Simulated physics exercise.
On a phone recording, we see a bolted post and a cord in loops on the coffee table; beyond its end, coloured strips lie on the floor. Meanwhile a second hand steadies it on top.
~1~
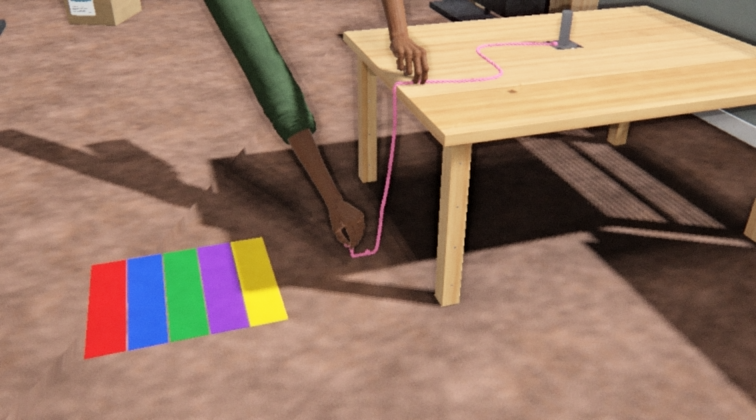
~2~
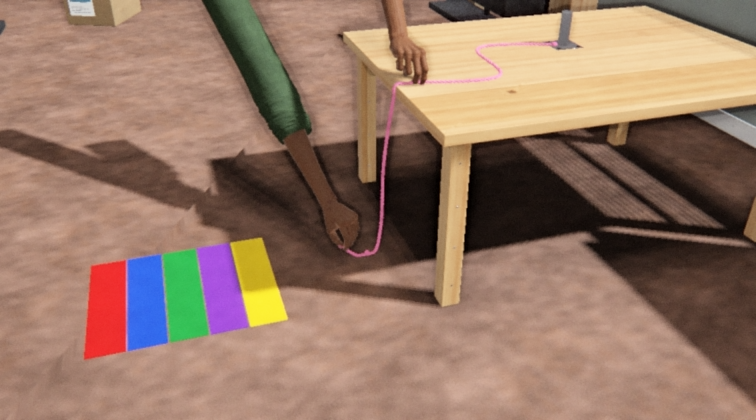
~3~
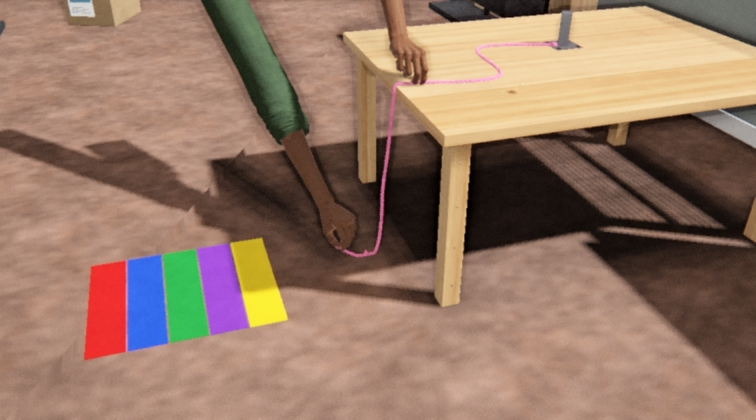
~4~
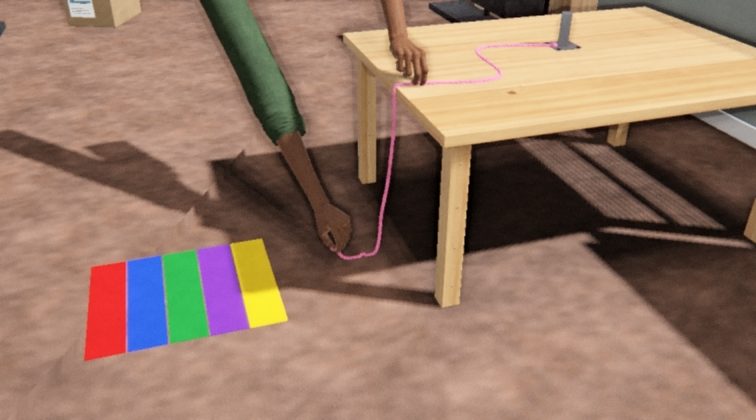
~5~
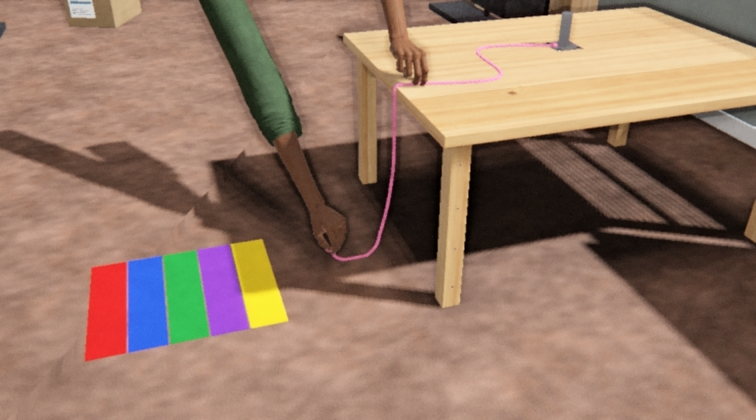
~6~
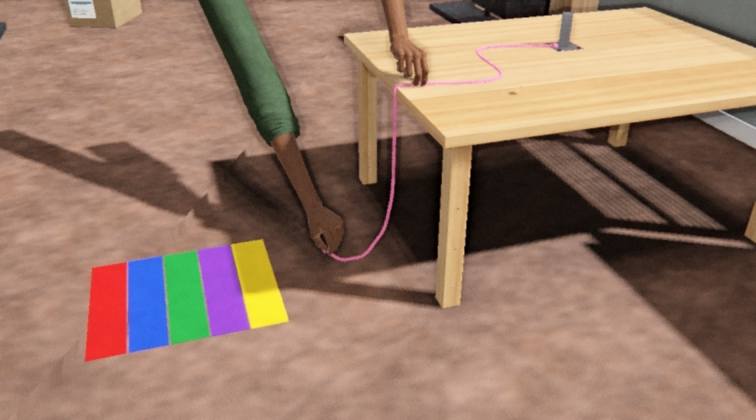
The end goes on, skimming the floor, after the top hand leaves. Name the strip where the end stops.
Blue.
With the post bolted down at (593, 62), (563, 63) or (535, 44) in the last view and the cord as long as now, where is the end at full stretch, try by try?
Going through them in sequence: (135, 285), (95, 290) and finally (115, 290).
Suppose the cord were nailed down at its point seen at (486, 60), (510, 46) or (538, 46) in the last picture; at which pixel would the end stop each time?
Estimated spots in sequence: (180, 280), (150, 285), (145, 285).
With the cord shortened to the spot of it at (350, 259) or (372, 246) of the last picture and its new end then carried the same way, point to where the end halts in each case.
Case by case it comes to about (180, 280) and then about (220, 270).
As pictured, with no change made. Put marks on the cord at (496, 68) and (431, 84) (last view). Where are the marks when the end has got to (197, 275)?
One lands at (444, 71), the other at (375, 119).
Soon after, end near (197, 275); over green.
After that, end near (163, 281); over blue.
At the stop, end near (141, 284); over blue. It gets as far as the blue strip.
